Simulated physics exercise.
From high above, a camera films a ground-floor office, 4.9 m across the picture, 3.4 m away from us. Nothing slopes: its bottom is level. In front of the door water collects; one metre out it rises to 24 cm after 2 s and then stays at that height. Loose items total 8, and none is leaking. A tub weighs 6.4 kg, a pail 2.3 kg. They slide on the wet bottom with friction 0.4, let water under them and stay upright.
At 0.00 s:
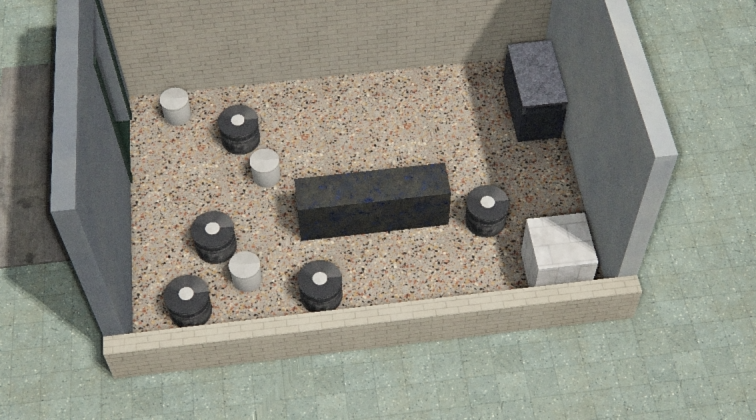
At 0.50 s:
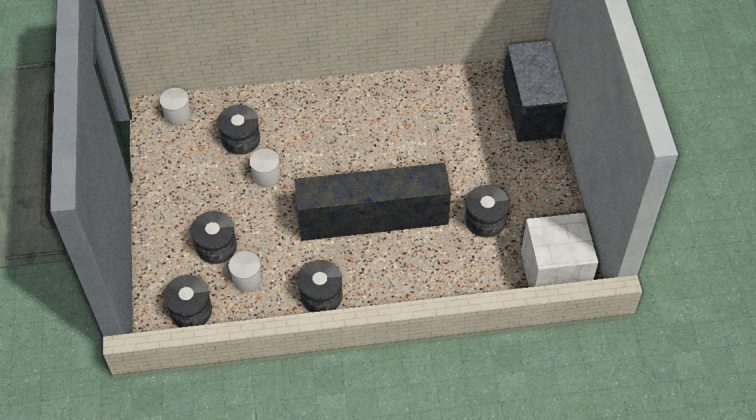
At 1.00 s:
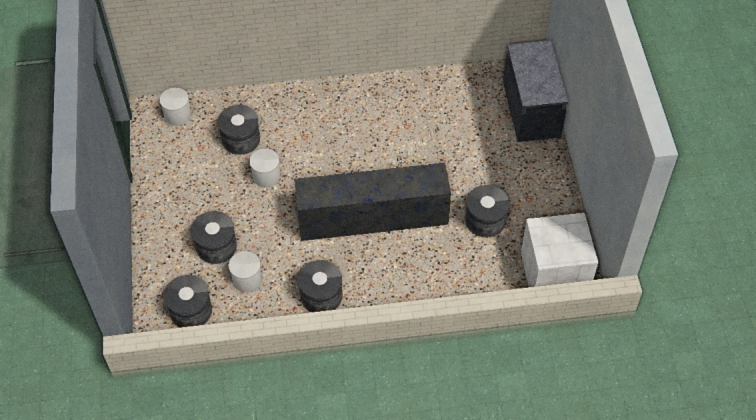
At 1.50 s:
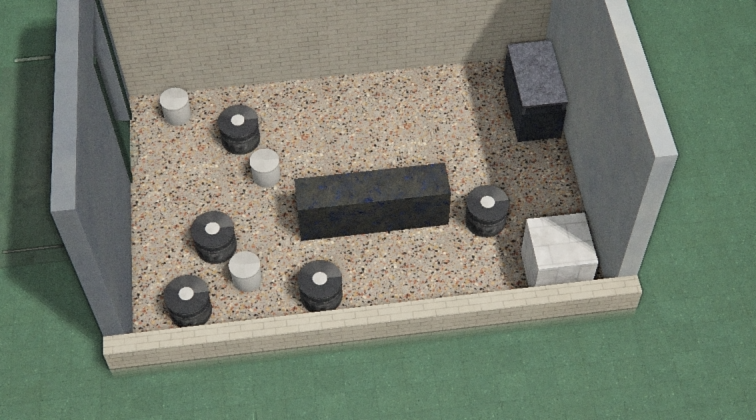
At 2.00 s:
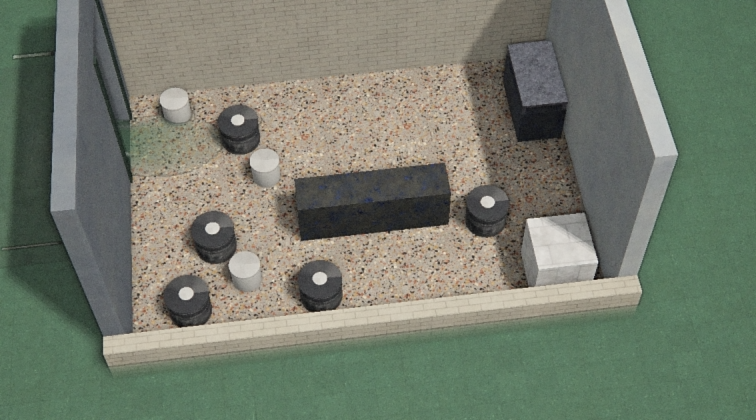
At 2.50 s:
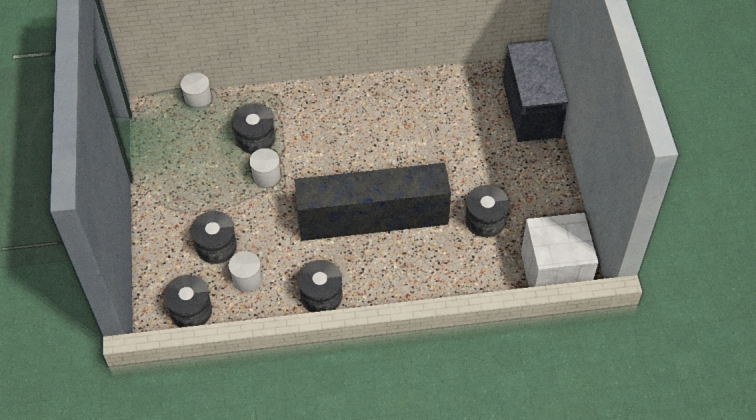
Green water spreads over the pale paving around a roofless room seen from high above, while the stools and blocks inside stay still. The water then enters at the left wall and fans across the speckled floor, and a white cylinder and a dark round stool near the back shift slightly right.
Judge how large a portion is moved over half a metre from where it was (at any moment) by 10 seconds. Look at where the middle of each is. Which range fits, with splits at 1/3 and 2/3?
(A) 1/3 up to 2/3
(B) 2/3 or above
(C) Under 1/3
1/3 up to 2/3.
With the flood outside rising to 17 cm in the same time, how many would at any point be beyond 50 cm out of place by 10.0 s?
Count under that change: 3.
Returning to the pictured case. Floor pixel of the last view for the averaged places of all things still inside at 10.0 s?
Centre of the remaining things: Roughly (350, 264).
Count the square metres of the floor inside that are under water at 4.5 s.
Somewhere around 10.5 m2, roughly.
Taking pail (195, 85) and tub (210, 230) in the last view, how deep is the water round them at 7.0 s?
Depth approx. 13 cm / 2 cm.
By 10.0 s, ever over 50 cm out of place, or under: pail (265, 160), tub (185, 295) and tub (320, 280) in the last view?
In turn: Above the mark, below the mark, below the mark.
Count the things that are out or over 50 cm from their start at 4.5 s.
3.
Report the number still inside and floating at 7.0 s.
Then: 3.
After 3.5 s 3 of 8 are over 50 cm from their spots; 1 afloat.
After 4.5 s 3 of 8 are over 50 cm from their spots; 1 afloat.
After 7.0 s 3 of 8 are over 50 cm from their spots; 3 afloat.
After 10.0 s 4 of 8 are over 50 cm from their spots, and 4 have been at some point; 6 afloat.
